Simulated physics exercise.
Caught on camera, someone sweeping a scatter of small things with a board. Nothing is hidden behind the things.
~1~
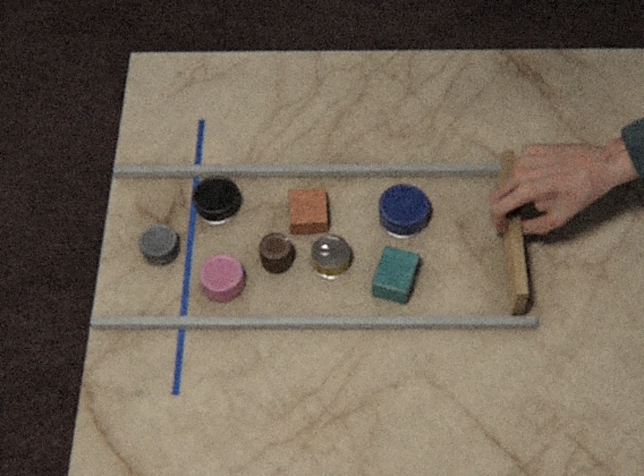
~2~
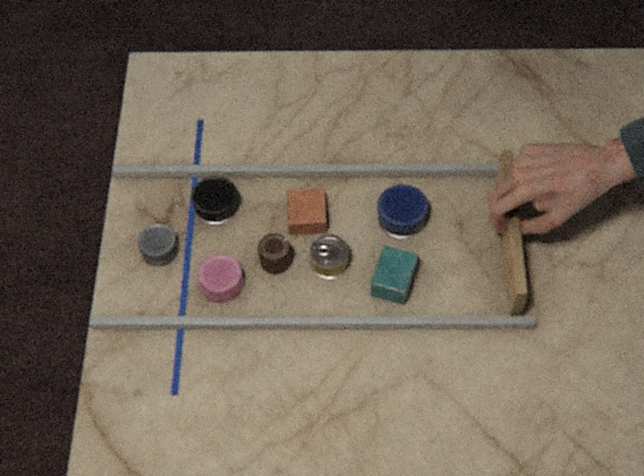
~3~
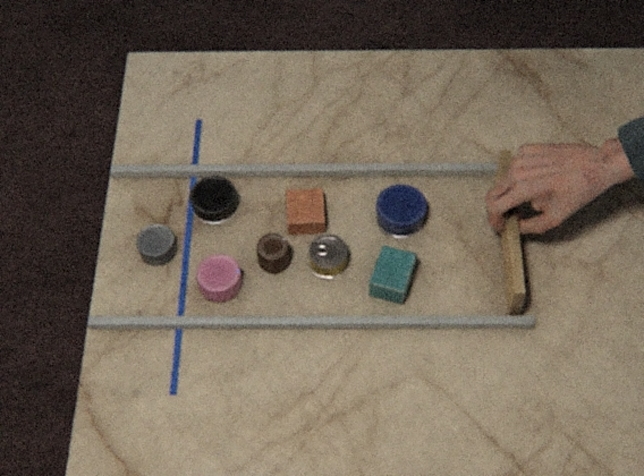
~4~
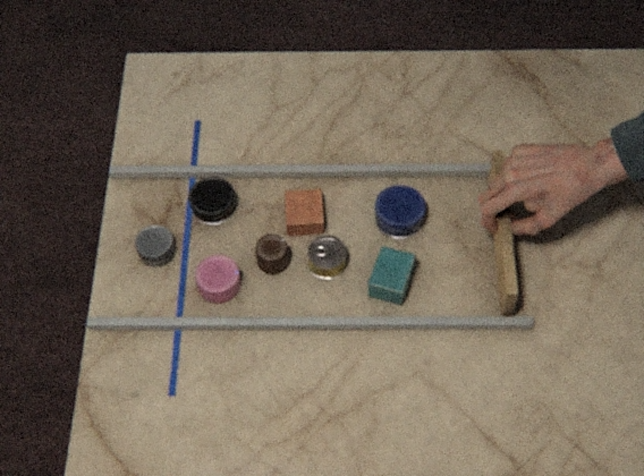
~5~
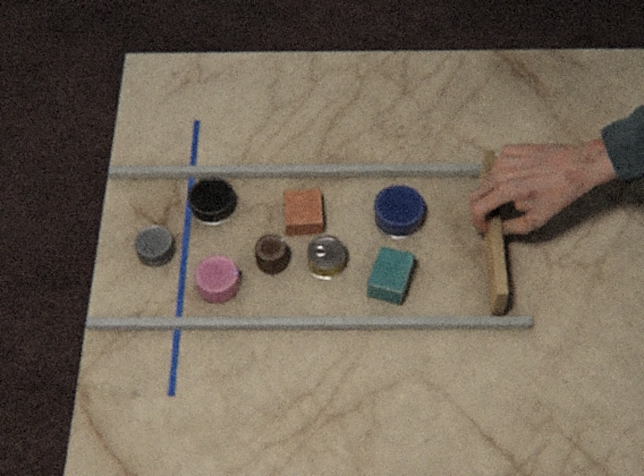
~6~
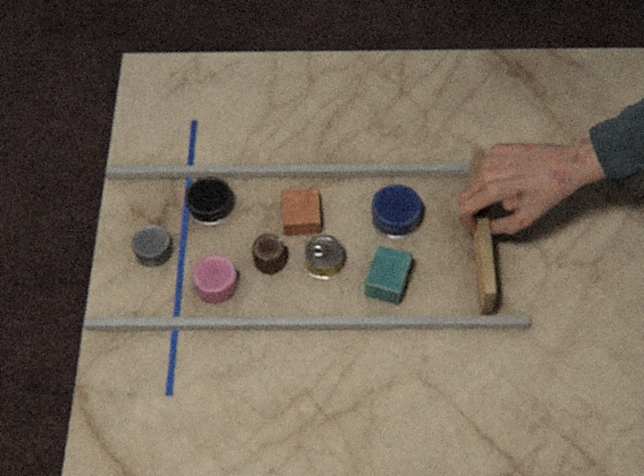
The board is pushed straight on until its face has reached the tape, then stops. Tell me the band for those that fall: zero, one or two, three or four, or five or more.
The number that fall off is one or two.
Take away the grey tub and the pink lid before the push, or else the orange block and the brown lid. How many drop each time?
It would be 1 and 0.
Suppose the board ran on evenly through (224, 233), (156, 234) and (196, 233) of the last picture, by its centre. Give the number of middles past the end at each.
Place by place, 0, 3 and 1.
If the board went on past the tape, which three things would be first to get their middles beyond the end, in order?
Earliest first: The black tin, the grey tub, the orange block.
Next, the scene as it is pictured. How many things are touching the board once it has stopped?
3 of them.
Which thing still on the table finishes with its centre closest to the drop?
Foremost is the grey tub.
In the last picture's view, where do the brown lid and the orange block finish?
The brown lid at (130, 232), the orange block at (122, 196).
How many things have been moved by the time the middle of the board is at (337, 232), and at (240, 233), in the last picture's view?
By then 5, and 8.
A little later, none off yet; grey tub at rest near (152, 246); black tin at rest near (209, 201); pink lid at rest near (215, 279).
Next, none off yet; grey tub at rest near (152, 246); black tin shifted a little near (197, 199); pink lid at rest near (213, 280).
Later still, none off yet; grey tub shifted about its own width near (122, 249); black tin shifted well along near (124, 191); pink lid shifted about its own width near (164, 281).
When it is over, the number that fall off is one or two; down, black tin.
